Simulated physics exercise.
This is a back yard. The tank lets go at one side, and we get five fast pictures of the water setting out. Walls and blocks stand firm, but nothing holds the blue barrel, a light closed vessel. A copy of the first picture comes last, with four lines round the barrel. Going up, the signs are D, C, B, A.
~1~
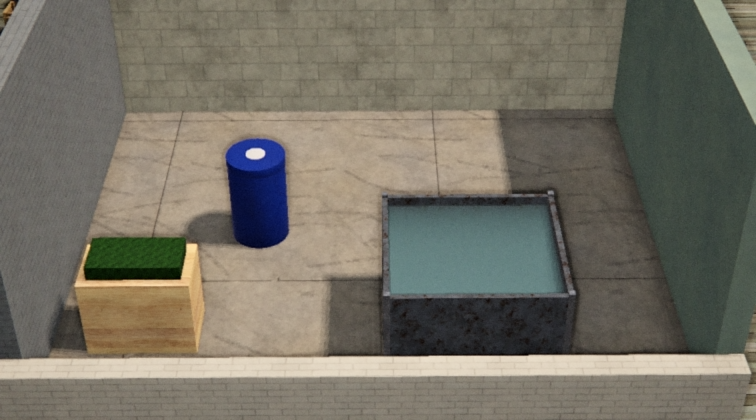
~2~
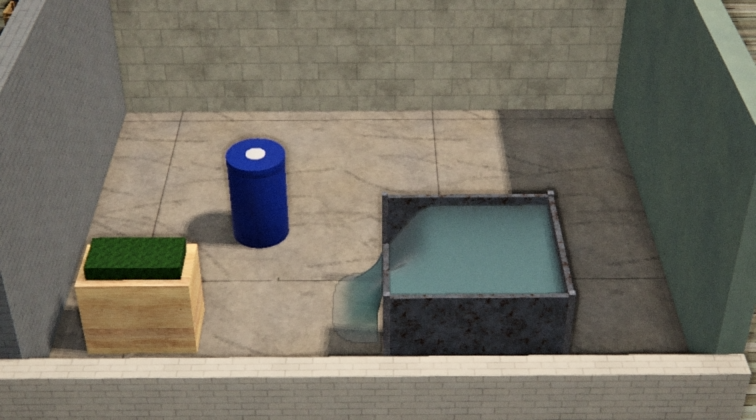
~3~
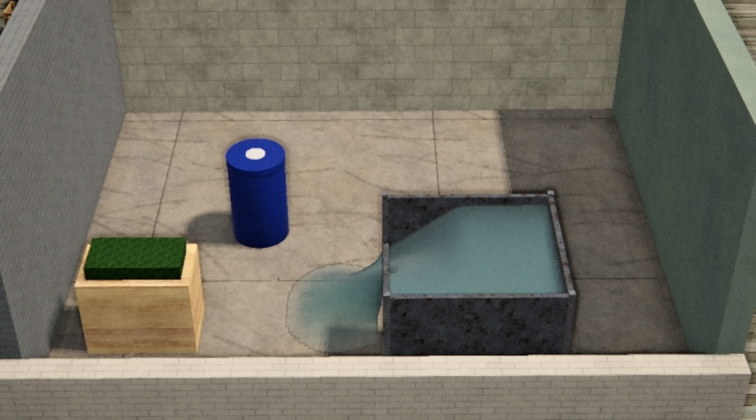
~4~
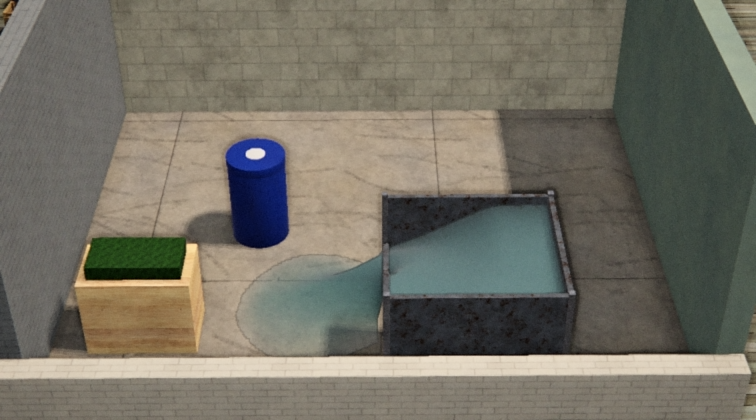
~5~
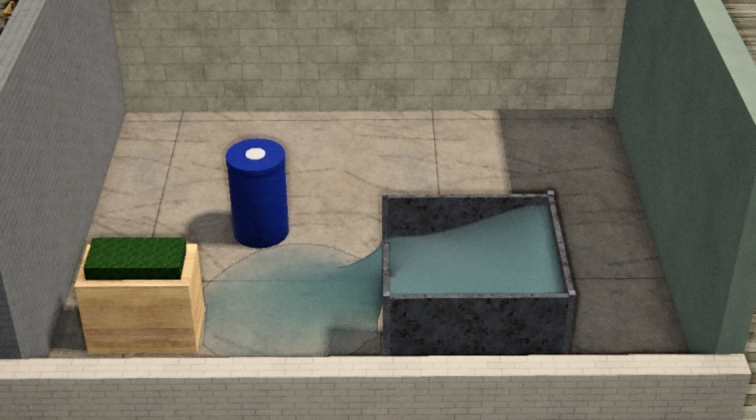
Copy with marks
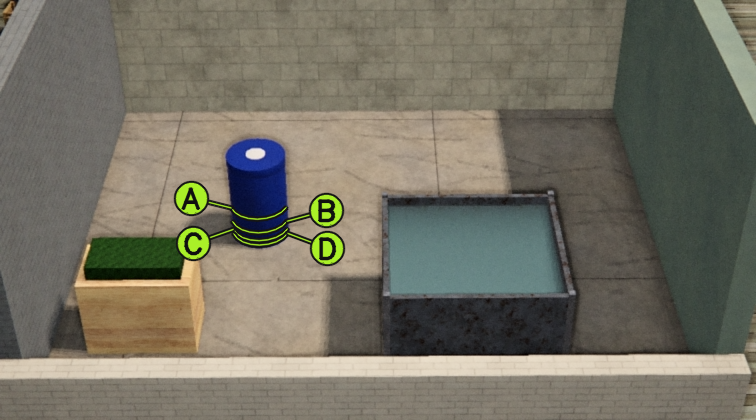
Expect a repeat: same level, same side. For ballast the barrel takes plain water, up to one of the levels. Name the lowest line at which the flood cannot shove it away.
Level A.
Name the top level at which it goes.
It is B.
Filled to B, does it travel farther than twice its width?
No, less.
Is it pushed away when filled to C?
Yes, that goes wrong.
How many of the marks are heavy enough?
One of the four.
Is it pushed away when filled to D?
Yes, that goes wrong.
On the marked copy, A at (257, 219); B at (258, 232); C at (258, 240); D at (259, 245); from the bottom up D, C, B, A.
With A, it shifts by a finger or two and stays.
With B, it is pushed about its own width away.
With C, it is pushed about 3 times its own width away.
With D, it is pushed about 5 times its own width away.
